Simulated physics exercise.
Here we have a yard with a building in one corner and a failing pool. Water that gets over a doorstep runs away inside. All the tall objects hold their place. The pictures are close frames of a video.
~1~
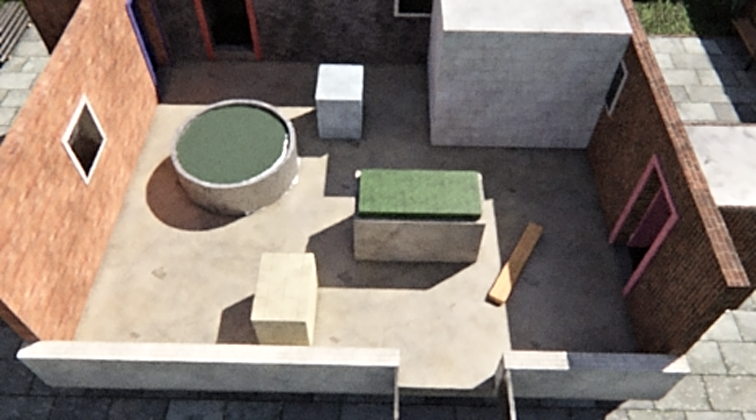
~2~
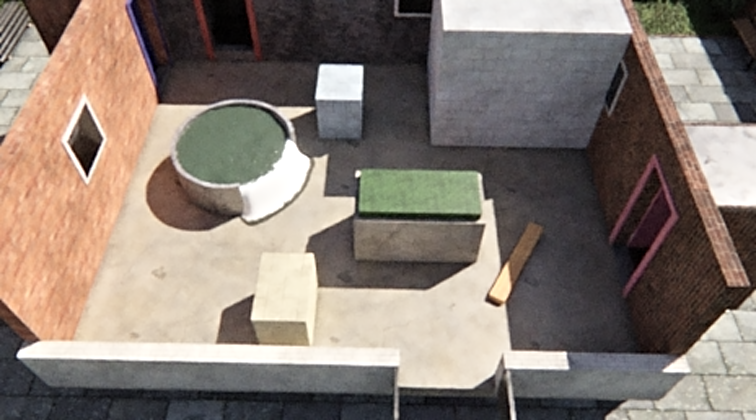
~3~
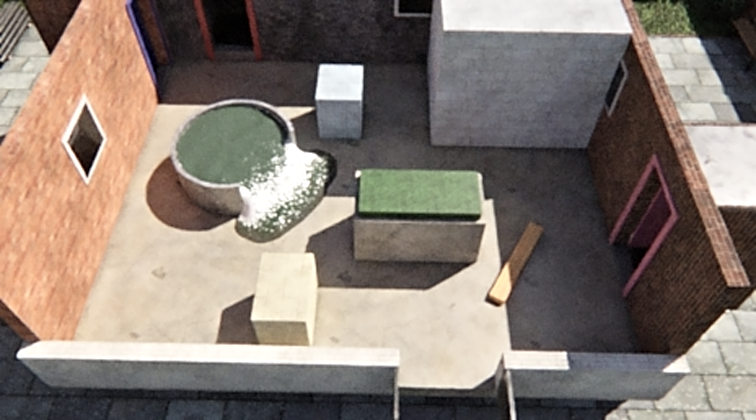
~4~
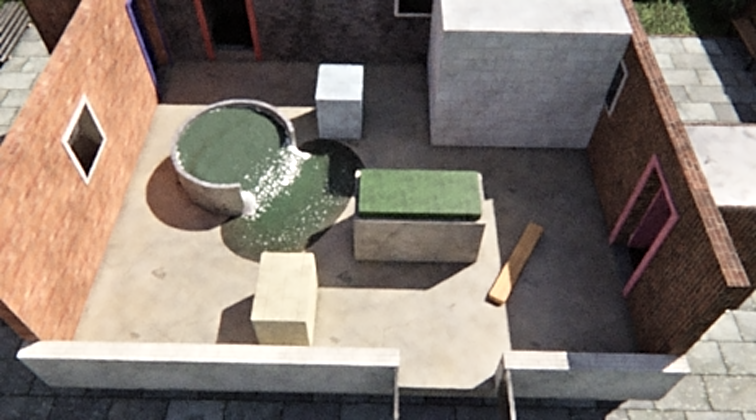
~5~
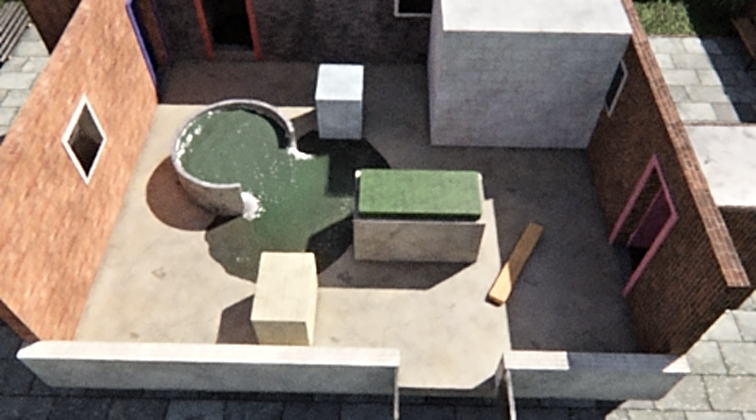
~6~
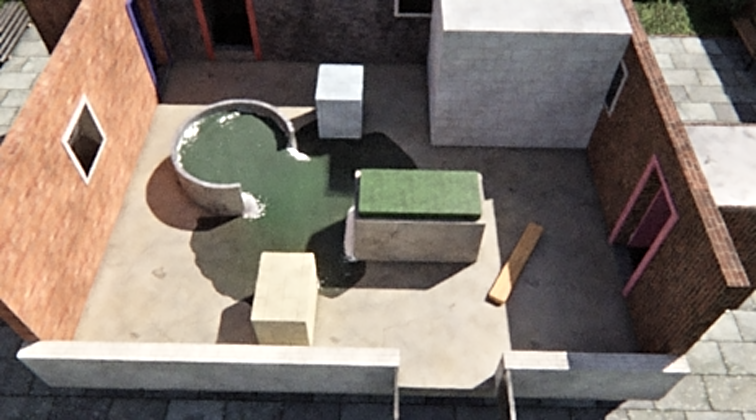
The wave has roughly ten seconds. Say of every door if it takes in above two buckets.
The red door holds within the limit; the blue door holds within the limit; the pink door floods.
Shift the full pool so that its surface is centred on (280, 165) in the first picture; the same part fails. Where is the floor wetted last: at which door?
It is the door marked red.
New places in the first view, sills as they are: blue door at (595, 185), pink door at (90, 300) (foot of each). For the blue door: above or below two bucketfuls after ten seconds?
Then: Blue door is over.
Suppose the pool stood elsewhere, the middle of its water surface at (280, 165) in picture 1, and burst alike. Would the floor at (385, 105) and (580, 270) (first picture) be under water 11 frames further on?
One after the other: Not flooded, free of water.
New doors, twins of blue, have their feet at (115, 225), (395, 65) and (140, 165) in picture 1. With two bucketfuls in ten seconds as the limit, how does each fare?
As listed: Holds, is under, lets less in.
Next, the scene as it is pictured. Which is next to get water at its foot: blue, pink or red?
That is the door marked pink.
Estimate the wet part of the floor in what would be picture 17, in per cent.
Close to 40 %.
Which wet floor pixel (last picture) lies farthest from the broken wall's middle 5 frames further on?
Close to (544, 216).
A moment on, water covers 25 % of the floor; the red door not reached, the blue door not reached, the pink door not reached.
Next, water covers 40 % of the floor; the red door not reached, the blue door not reached, the pink door not reached.
Then, water covers 55 % of the floor; the red door not reached, the blue door not reached, the pink door wet at the sill, nothing in.
Later, water covers 70 % of the floor; the red door not reached, the blue door not reached, the pink door under two buckets in.
In the end, water covers 90 % of the floor; the red door not reached, the blue door wet at the sill, nothing in, the pink door over two buckets in.
